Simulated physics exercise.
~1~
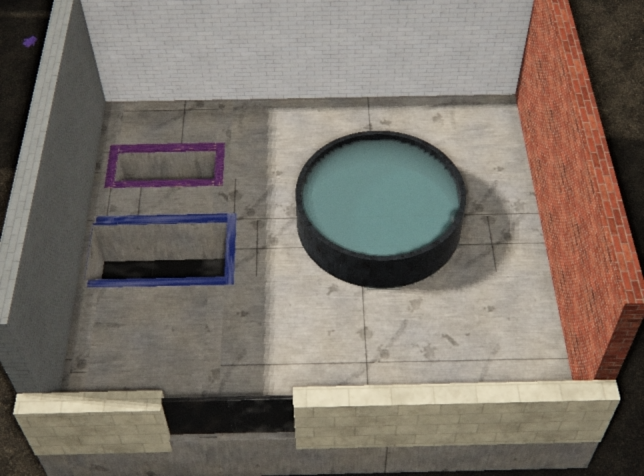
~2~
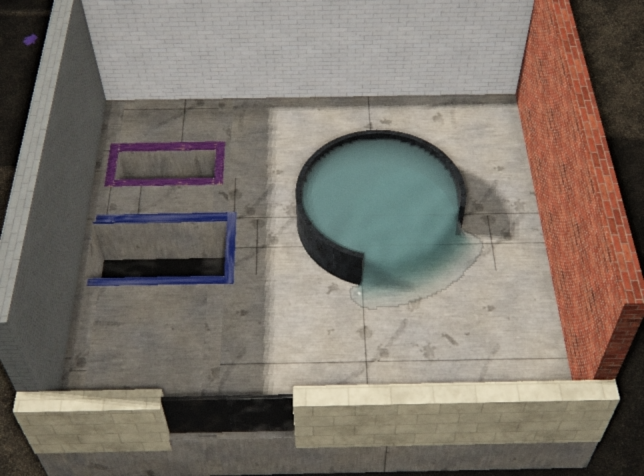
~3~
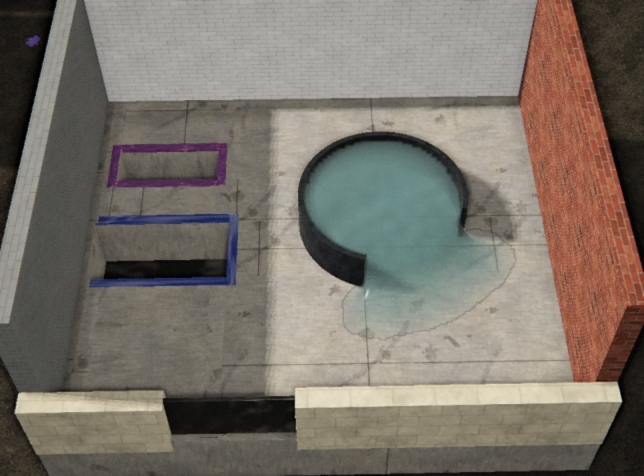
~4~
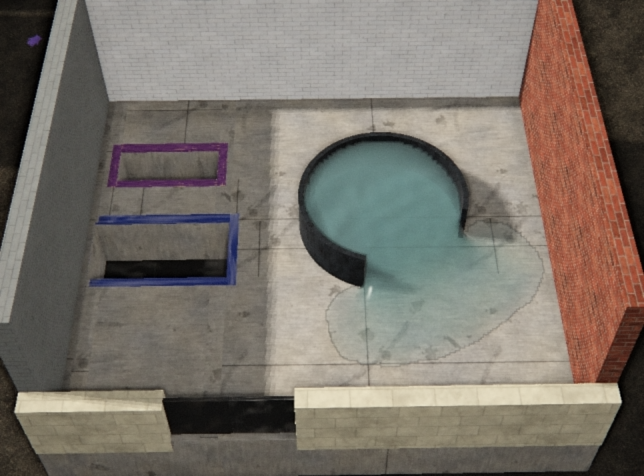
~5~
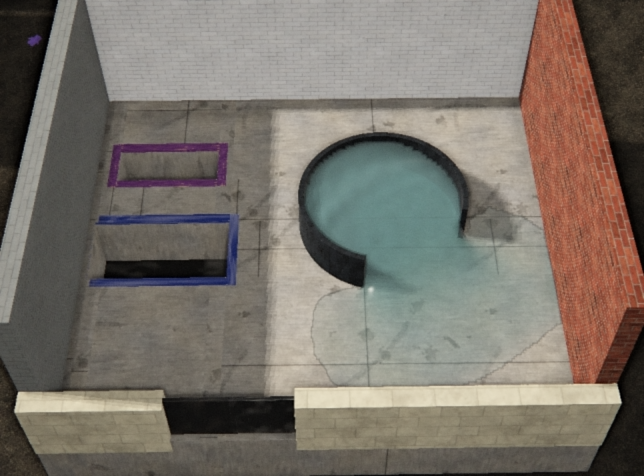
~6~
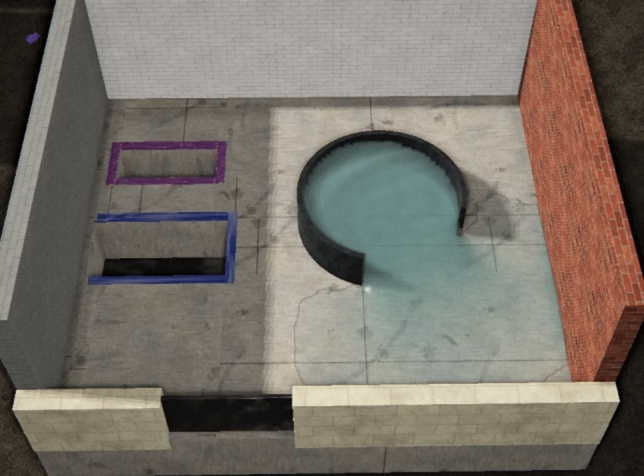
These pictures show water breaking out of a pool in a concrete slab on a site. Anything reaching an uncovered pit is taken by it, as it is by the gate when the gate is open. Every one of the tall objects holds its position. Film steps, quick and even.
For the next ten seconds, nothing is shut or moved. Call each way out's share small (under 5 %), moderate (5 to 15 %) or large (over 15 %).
The gate's share is small. The purple pit's share is small. The blue pit's share is large.
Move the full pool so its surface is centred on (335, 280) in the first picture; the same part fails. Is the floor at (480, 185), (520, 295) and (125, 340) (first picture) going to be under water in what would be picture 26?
Looking at all three, I'd call them swamped, swamped, swamped.
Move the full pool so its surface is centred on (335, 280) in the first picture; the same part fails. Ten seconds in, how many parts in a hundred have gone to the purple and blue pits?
The purple pit gets 10 per cent and the blue pit 20 per cent.
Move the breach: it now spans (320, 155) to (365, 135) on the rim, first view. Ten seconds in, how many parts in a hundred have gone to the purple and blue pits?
In percent: Purple 40, blue 8.
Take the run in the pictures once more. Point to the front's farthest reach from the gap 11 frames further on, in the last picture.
Somewhere about (168, 419).
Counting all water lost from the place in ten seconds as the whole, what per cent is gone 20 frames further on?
Some 0 per cent.
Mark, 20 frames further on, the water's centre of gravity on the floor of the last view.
The balance point is around (414, 304).
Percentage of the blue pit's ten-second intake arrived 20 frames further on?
My guess is about 0 %.
A moment on, water covers 25 % of the floor; the gate 0 %, the purple pit 0 %, the blue pit 0 %.
Next, water covers 30 % of the floor; the gate 0 %, the purple pit 0 %, the blue pit 0 %.
Then, water covers 55 % of the floor; the gate 0 %, the purple pit 0 %, the blue pit 0 %.
Later, water covers 75 % of the floor; the gate 0 %, the purple pit 0 %, the blue pit 9 %.
In the end, water covers 95 % of the floor; the gate 0 %, the purple pit 3 %, the blue pit 26 %.
